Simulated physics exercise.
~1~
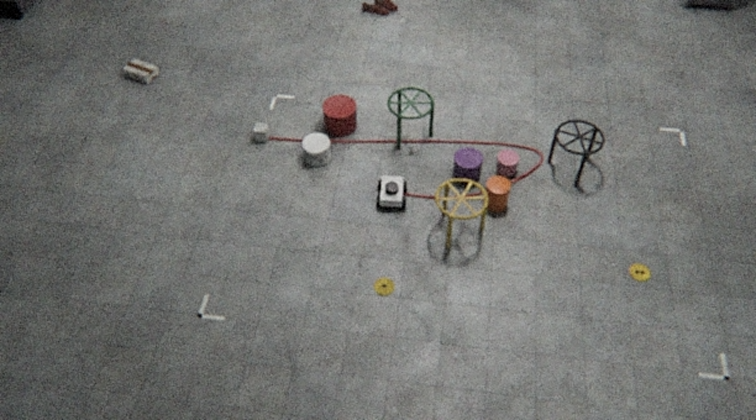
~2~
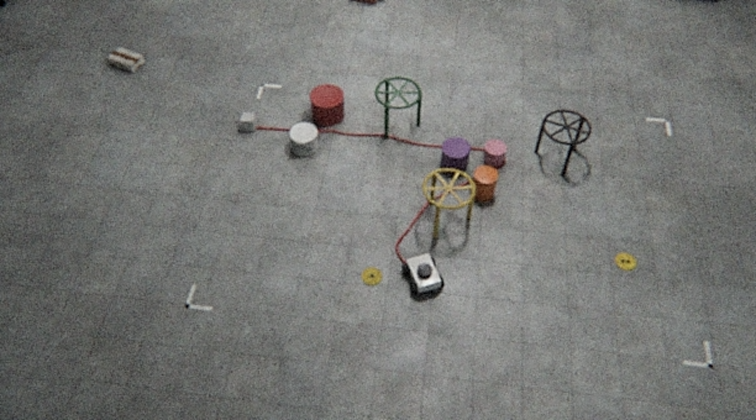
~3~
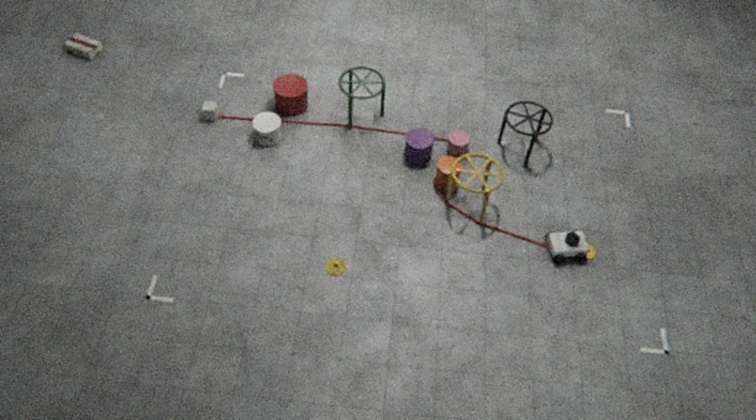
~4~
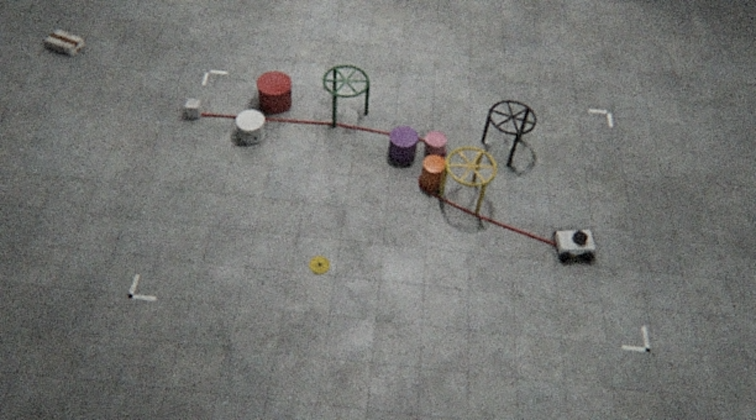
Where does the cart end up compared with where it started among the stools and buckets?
It starts near the middle, just left of the yellow stool, and ends well out to the right, below the black stool at the right-hand yellow mark.
